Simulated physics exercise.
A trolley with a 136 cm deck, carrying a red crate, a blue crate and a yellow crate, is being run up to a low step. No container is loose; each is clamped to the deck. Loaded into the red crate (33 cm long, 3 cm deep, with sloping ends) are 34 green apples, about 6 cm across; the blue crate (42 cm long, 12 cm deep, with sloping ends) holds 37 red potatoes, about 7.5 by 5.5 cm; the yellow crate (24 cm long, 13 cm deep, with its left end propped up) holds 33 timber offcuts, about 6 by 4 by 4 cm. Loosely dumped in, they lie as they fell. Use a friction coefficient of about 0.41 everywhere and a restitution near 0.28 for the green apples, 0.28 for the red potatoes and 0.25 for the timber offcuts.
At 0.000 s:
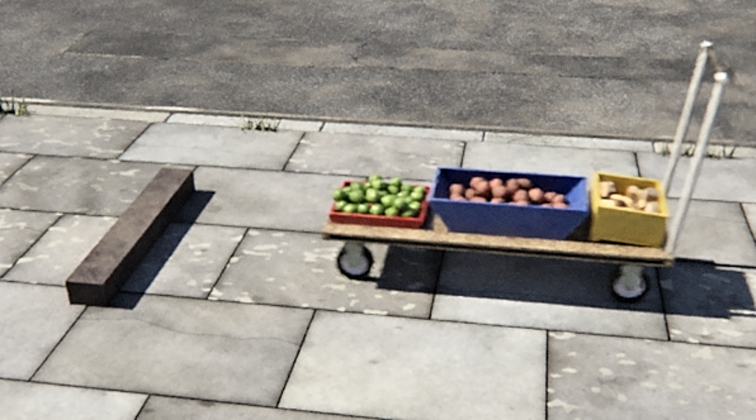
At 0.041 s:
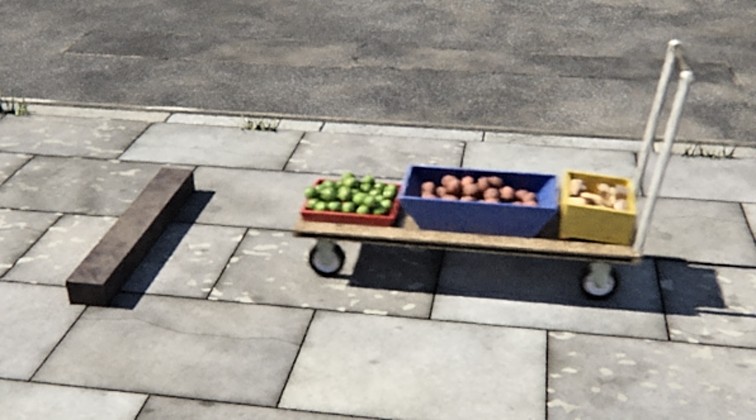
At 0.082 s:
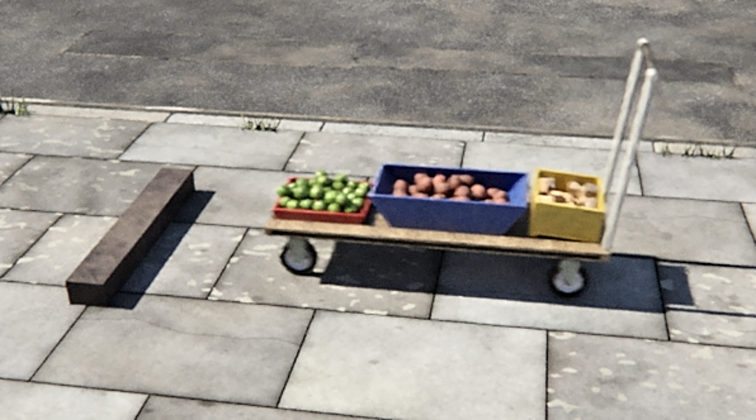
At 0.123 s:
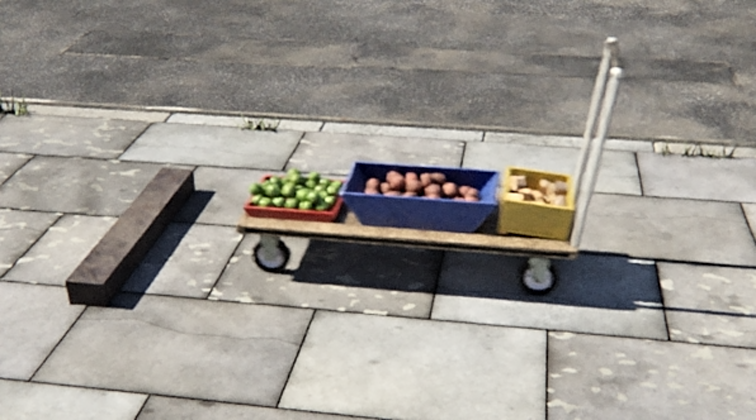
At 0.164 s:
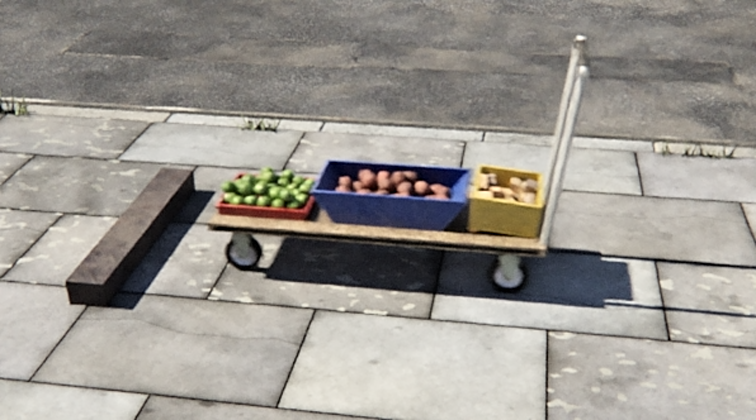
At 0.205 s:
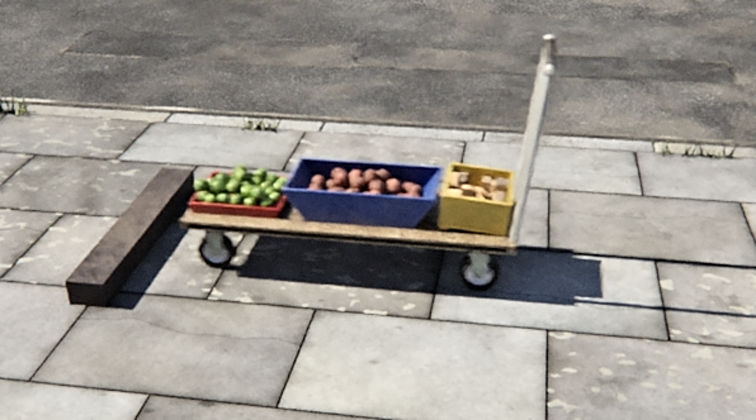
A flat trolley with a tall pale handle at its right end rolls steadily left across sunlit grey paving slabs, seen from above and to the side by a still camera, with dark asphalt behind. On its deck sit a red crate of green apples, a blue crate of red potatoes and a yellow crate of wooden offcuts. The gap to the dark low step at left narrows, the loads staying inside their crates.
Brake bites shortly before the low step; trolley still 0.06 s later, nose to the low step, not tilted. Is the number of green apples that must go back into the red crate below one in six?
No, it is above one in six.
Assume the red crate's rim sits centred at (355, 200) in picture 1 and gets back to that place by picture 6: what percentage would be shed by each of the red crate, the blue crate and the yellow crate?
Red crate 40 %, blue crate 10 %, yellow crate 0 %.
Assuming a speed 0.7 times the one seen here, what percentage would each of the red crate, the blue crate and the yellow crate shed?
Red crate 40, blue crate 0, yellow crate 0 per cent.
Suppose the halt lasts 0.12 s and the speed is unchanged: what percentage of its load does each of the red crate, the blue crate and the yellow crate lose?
With that change, red crate 50 per cent, blue crate 10 per cent, yellow crate 0 per cent.
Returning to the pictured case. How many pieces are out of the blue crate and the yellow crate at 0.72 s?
Estimate at that time - blue crate 5, yellow crate 0, give or take.
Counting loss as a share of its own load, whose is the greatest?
That would be the red crate.
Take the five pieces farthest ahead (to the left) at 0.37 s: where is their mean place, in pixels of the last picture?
They are centred near (129, 169).
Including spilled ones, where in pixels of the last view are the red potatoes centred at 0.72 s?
The middle is around (268, 189).
After 0.27 s, it begins to slow.
After 0.37 s, the red crate is down by 6 of 34, the blue crate has all 37 and the yellow crate has all 33.
After 0.49 s, the red crate is down by 15 of 34, the blue crate is down by 2 of 37 and the yellow crate has all 33.
After 0.72 s, the red crate is down by 16 of 34, the blue crate is down by 5 of 37 and the yellow crate has all 33.
Outcome (at 1.22 s), the red crate is down by 16 of 34, the blue crate is down by 5 of 37 and the yellow crate has all 33. Asked share, 16 of 34, 47 per cent.
